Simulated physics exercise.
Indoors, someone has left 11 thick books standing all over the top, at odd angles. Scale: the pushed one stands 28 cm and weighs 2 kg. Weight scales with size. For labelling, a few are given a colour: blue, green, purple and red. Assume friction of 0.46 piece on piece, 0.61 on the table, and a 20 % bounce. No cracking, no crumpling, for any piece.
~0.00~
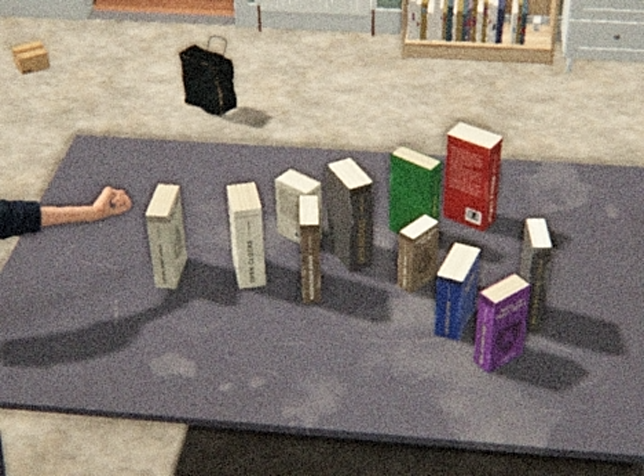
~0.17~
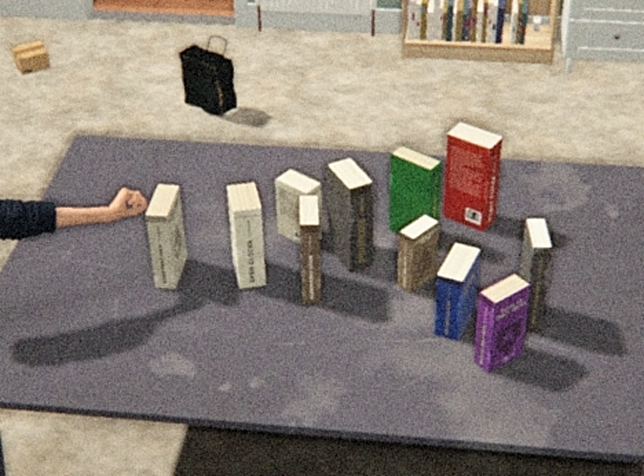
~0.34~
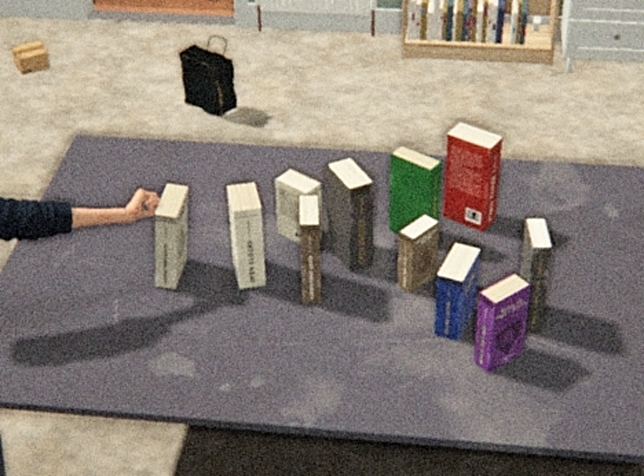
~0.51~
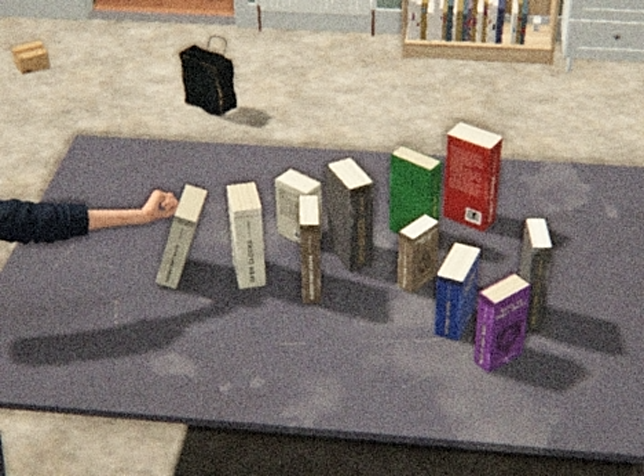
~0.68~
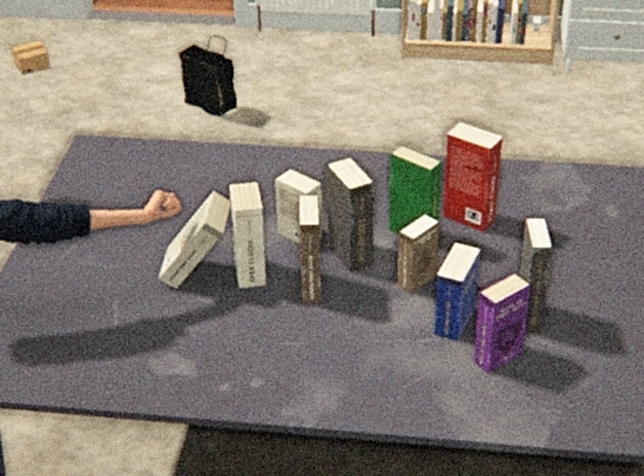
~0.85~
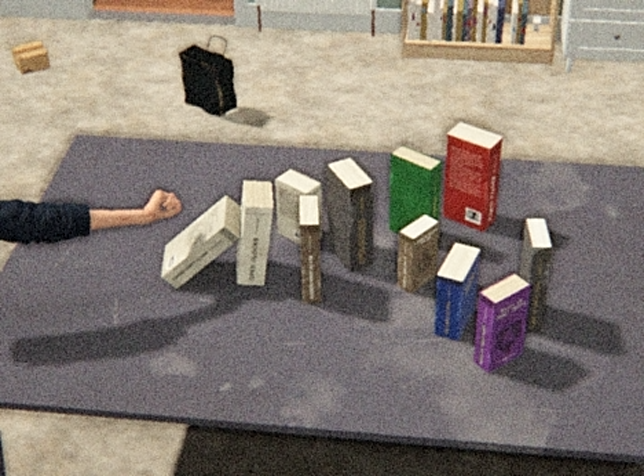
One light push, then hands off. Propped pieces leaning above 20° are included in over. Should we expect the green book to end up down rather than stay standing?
Yes.
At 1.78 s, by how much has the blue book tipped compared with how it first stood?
I'd estimate close to 0°.
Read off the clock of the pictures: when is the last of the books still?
Close to 2.5 seconds, I'd say.
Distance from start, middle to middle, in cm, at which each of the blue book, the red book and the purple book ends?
Moved: Blue 0, red 30, purple 0.
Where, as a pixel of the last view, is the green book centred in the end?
Look near (451, 196) in the last frame.
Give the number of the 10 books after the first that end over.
Count: 6.
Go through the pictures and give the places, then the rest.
In the first frame (each place is the centre of the face we see best), finger (125, 202) 8 cm from the first book; green book (409, 201); purple book (509, 329); blue book (448, 309); the others all in place.
In the second frame, finger (141, 203) 24 mm from the first book; green book (409, 201).
In the third frame, finger (157, 204) pushing; green book (409, 201); the others all in place.
In the fourth frame, finger (173, 205) pushing; green book (409, 201); the others all in place.
In the fifth frame, finger (175, 205) stopped; green book (409, 201); the others all in place.
In the sixth frame, finger (175, 205) stopped; green book (409, 201); purple book (509, 329); blue book (448, 309); steepest lean 8°, the book at (255, 247); one has shifted.
By 1.14 s, 1 of the 10 other books over; green book unmoved.
By 1.48 s, 2 of the 10 other books over; green book unmoved.
By 1.78 s, 5 of the 10 other books over; green book tilted 23°.
By 2.12 s, 6 of the 10 other books over; green book tilted 65°; red book tilted 62°.
When it is over (2.5 s), 6 of the 10 other books over; green book tilted 69°; red book lying flat; purple book unmoved. Four left standing. In pixels of the last frame, middles, green book near (451, 196), red book near (509, 181).
